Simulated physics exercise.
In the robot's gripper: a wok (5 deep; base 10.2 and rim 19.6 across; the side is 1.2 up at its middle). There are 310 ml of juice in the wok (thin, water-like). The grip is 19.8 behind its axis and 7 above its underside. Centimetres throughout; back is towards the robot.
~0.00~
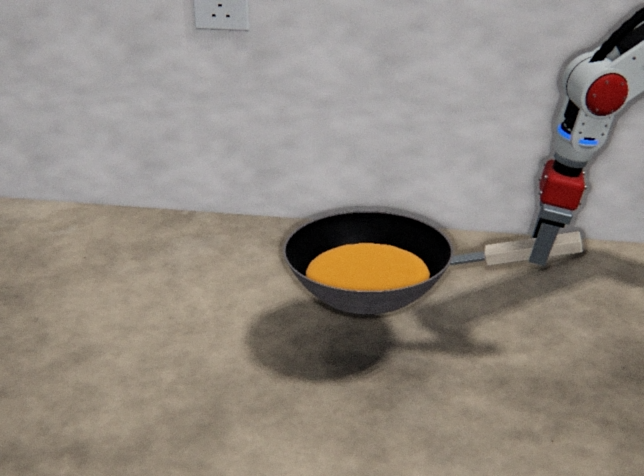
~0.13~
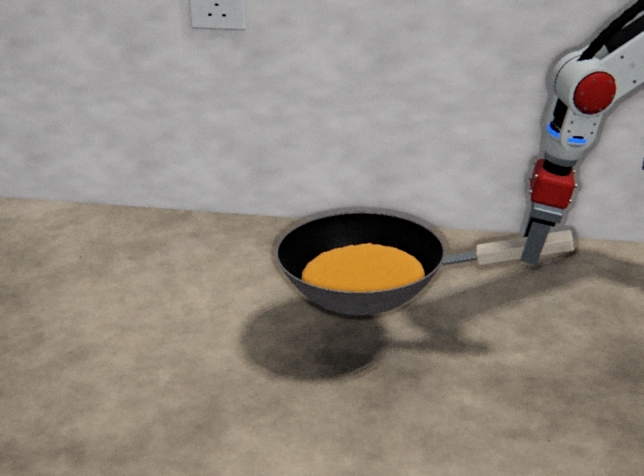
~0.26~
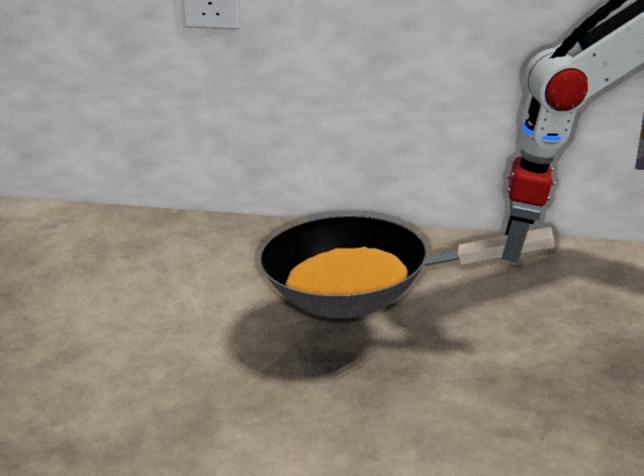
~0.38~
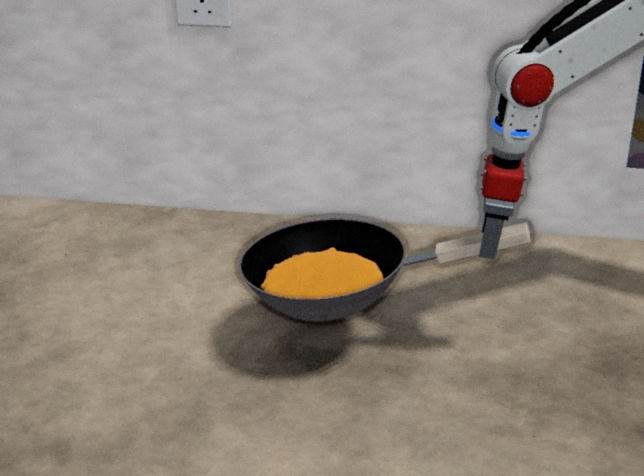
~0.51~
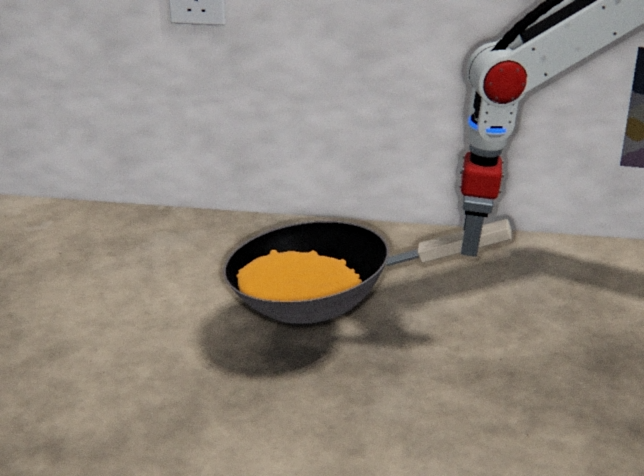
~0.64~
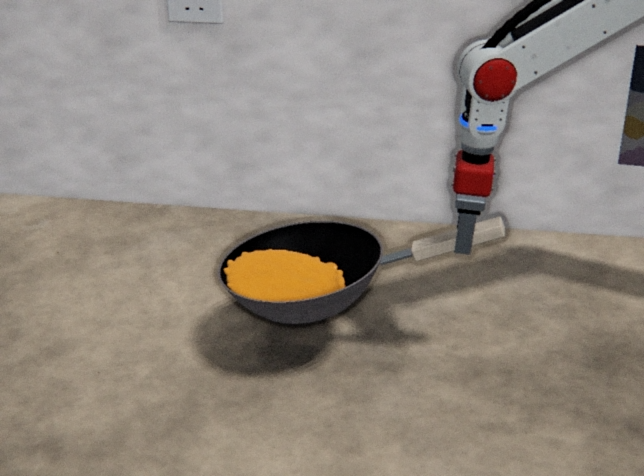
A robot arm gripping a wok by its handle moves it left above a mottled surface, gradually tilting it forward, away from the gripper, while the orange juice inside ripples and shifts toward the wok's left side.
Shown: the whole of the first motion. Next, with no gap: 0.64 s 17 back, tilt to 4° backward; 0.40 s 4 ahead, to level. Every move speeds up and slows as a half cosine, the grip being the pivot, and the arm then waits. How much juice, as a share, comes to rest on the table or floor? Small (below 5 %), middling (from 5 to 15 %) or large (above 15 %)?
On the table or floor the share is small, below 5 %.
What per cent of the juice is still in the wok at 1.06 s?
About 100 %.
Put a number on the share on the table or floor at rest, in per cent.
About 3 %.
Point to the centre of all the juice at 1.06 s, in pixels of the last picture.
Around (401, 272).
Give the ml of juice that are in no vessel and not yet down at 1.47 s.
Some 0 ml.
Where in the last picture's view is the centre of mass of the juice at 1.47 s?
Around (436, 271).
By 1.06 s, level, liquid up to 15 above the table; 310 ml in the wok.
By 1.47 s, tilted 2° backward, liquid up to 16 above the table; 305 ml in the wok, 5 ml on the table or floor.
By 1.88 s, level, liquid up to 15 above the table; 305 ml in the wok, 10 ml on the table or floor.
By 2.68 s, level, liquid up to 16 above the table; 300 ml in the wok, 10 ml on the table or floor.
Final state, 300 ml in the wok, 10 ml on the table or floor. That is 3 % on the table or floor.
